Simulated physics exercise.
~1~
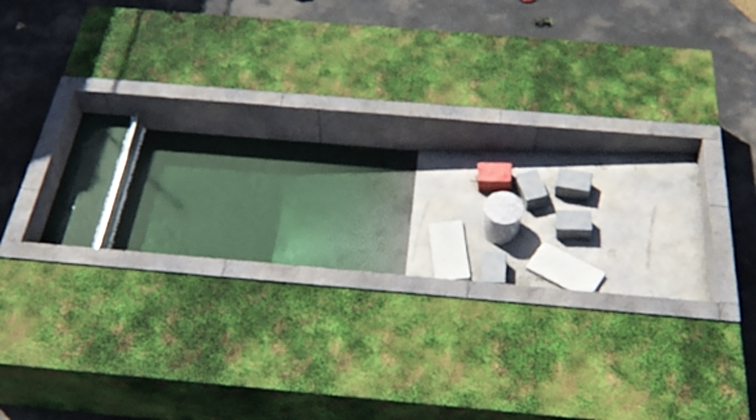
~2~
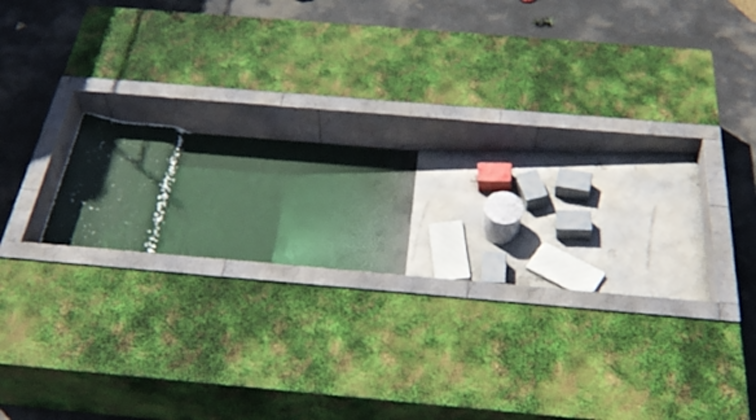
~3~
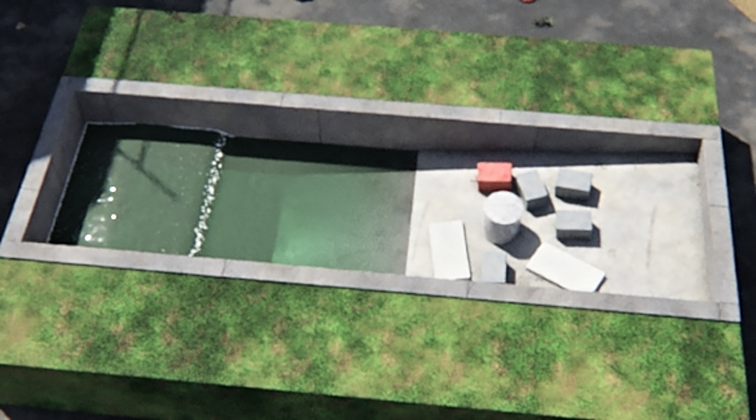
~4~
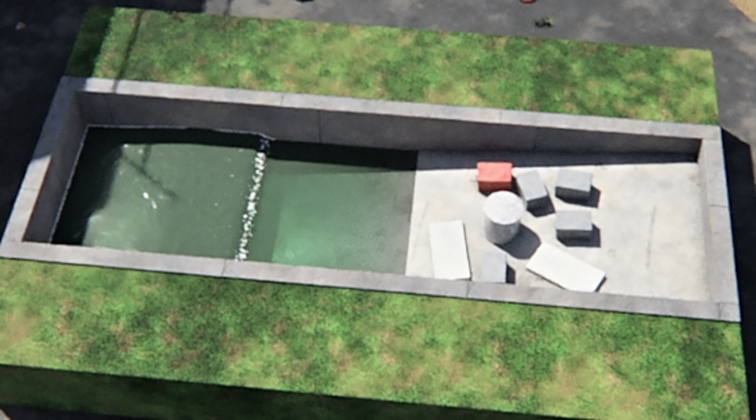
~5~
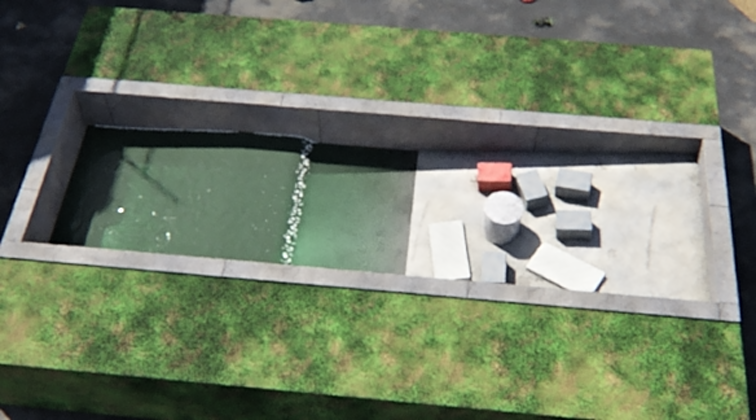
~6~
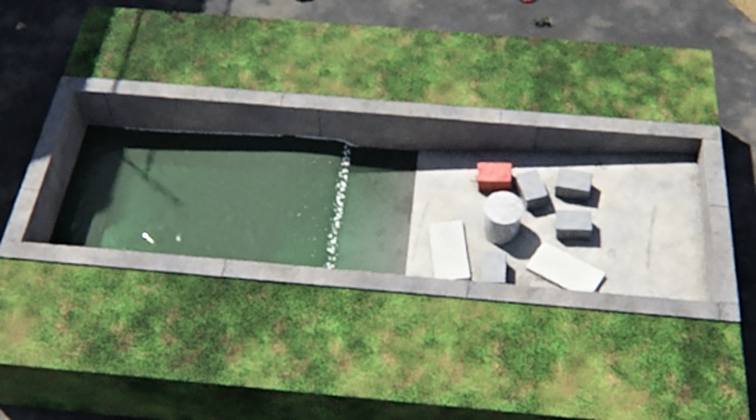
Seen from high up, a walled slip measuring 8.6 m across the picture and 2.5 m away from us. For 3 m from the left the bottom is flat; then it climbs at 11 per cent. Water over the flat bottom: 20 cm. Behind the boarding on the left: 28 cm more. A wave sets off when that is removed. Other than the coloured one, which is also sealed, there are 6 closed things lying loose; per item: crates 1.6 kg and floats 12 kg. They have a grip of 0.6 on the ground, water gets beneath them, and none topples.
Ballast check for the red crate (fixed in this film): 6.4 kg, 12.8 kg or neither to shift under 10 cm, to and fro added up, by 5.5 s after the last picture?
For it, only the higher weight holds it.
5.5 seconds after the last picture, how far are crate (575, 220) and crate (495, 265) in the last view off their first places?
Net displacement, in order: 40 cm; 200 cm.
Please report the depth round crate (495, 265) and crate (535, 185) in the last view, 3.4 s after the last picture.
Around 4 cm and 4 cm.
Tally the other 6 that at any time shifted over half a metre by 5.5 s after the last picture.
I make it 2.
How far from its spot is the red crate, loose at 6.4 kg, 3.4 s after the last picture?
Displacement near 30 cm.
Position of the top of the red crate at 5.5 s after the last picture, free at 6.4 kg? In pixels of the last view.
I'd put it at roughly (400, 175) in the last view.
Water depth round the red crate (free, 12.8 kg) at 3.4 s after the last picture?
Depth: Approx. 4 cm.
Then, 0.6 s after the last picture the red crate would be 0 cm from its start with 6.4 kg and 0 cm from its start with 12.8 kg; 0 cm of water round it then.
Then, 1.6 s after the last picture the red crate would be 13 cm from its start with 6.4 kg and 0 cm from its start with 12.8 kg; 6 cm of water round it then.
Then, 3.4 s after the last picture the red crate would be 27 cm from its start with 6.4 kg and 0 cm from its start with 12.8 kg; 4 cm of water round it then.
Then, 5.5 s after the last picture the red crate would be 131 cm from its start with 6.4 kg and 0 cm from its start with 12.8 kg; 1 cm of water round it then.
